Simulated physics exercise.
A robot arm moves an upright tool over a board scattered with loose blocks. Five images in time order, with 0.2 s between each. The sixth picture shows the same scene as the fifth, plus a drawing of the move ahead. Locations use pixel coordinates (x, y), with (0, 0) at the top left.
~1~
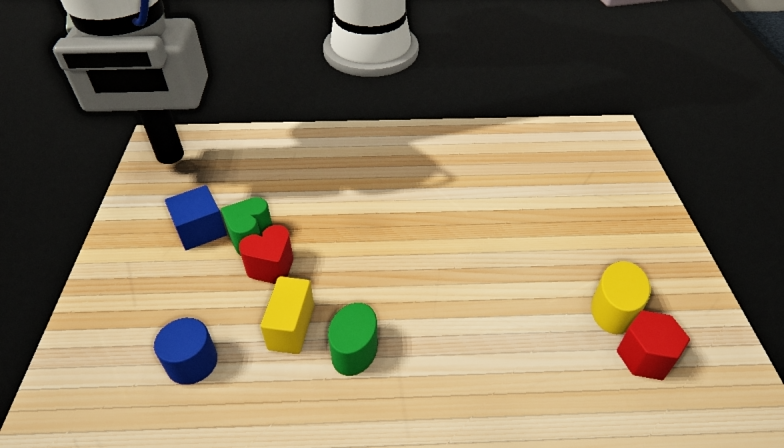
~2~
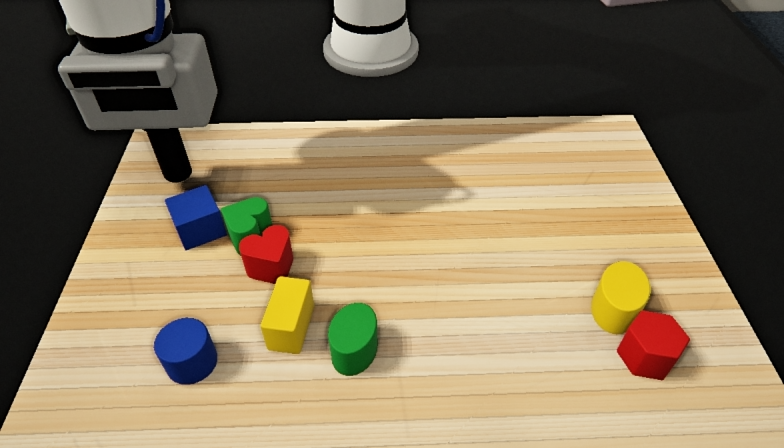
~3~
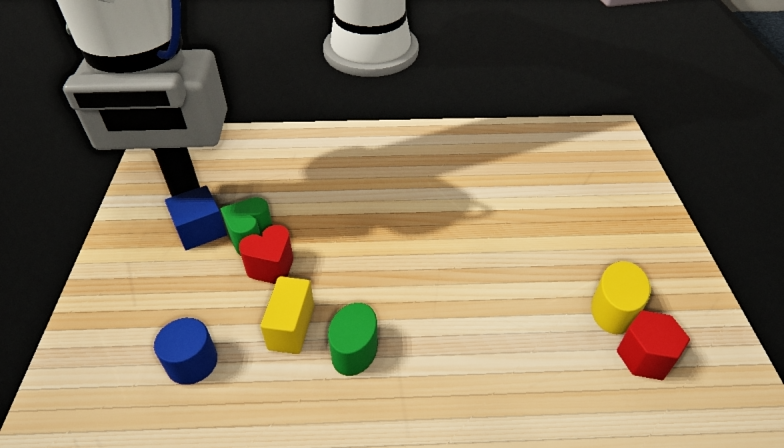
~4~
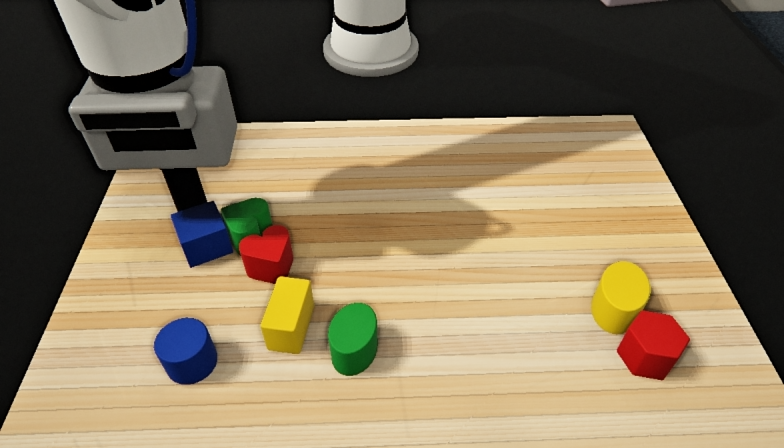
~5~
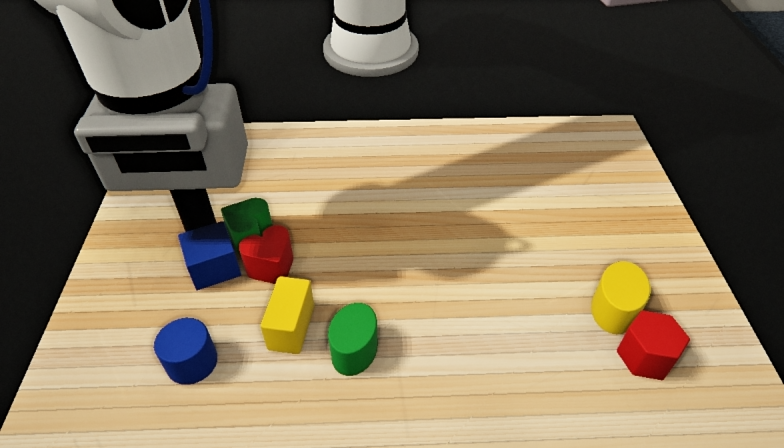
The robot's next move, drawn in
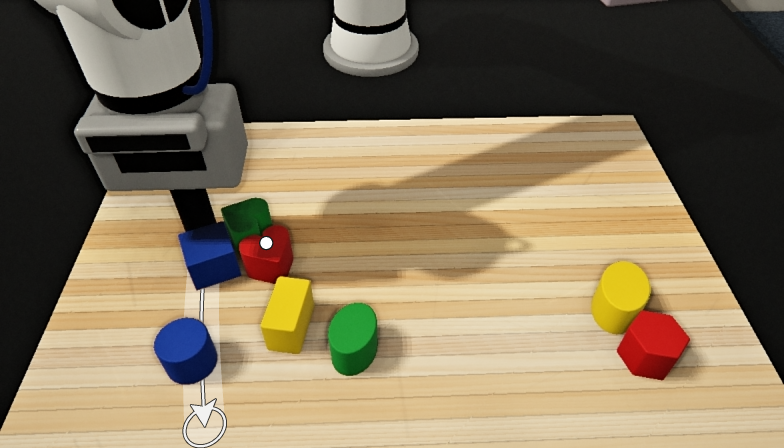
On a wooden board scattered with colored blocks, a robot arm brought its dark tool down toward the blue square block, then pushed it a short way toward the viewer and slightly right.
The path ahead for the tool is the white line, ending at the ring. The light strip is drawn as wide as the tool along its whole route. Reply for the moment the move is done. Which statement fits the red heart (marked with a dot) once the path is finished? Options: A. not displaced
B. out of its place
(A)
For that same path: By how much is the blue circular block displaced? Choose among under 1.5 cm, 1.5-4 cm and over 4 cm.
It is going to finish beyond 4 cm from where it is now.
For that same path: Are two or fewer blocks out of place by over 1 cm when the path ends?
My answer is yes.
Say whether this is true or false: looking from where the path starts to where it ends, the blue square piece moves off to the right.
My answer: False.
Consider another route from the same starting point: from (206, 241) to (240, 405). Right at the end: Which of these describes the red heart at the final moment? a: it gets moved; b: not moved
Answer: B.
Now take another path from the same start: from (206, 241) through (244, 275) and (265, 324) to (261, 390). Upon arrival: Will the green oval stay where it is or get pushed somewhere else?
In the end it has not been moved.
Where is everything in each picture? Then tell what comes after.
The first picture shows lower end of the tool at (171, 157), tops of blocks, blue circular block at (181, 339), blue square piece at (192, 204), red heart at (266, 243), yellow rectangle at (286, 302).
The second picture shows tool at (179, 175), blocks as before.
The third picture shows tool at (186, 193), blocks as before.
The fourth picture shows tool at (194, 212), blue square piece at (198, 221).
The fifth picture shows tool at (203, 231), blue circular block at (181, 339), blue square piece at (205, 242), red heart at (266, 243), yellow rectangle at (286, 302).
The drawn path runs from (206, 241) through (202, 293) and (202, 354) to (205, 427); the dot is on the red heart.
The first path, step by step. One third of the way, tool at (199, 284); blue square piece at (218, 292), turned 30° anticlockwise.
Two thirds of the way, tool at (198, 347); blue circular block at (171, 373); blue square piece at (240, 317), turned 65° anticlockwise; yellow rectangle at (290, 302).
At the end, tool at (200, 419); blue circular block at (145, 436); blue square piece at (240, 319), turned 75° anticlockwise; red heart not moved; yellow rectangle at (291, 302).
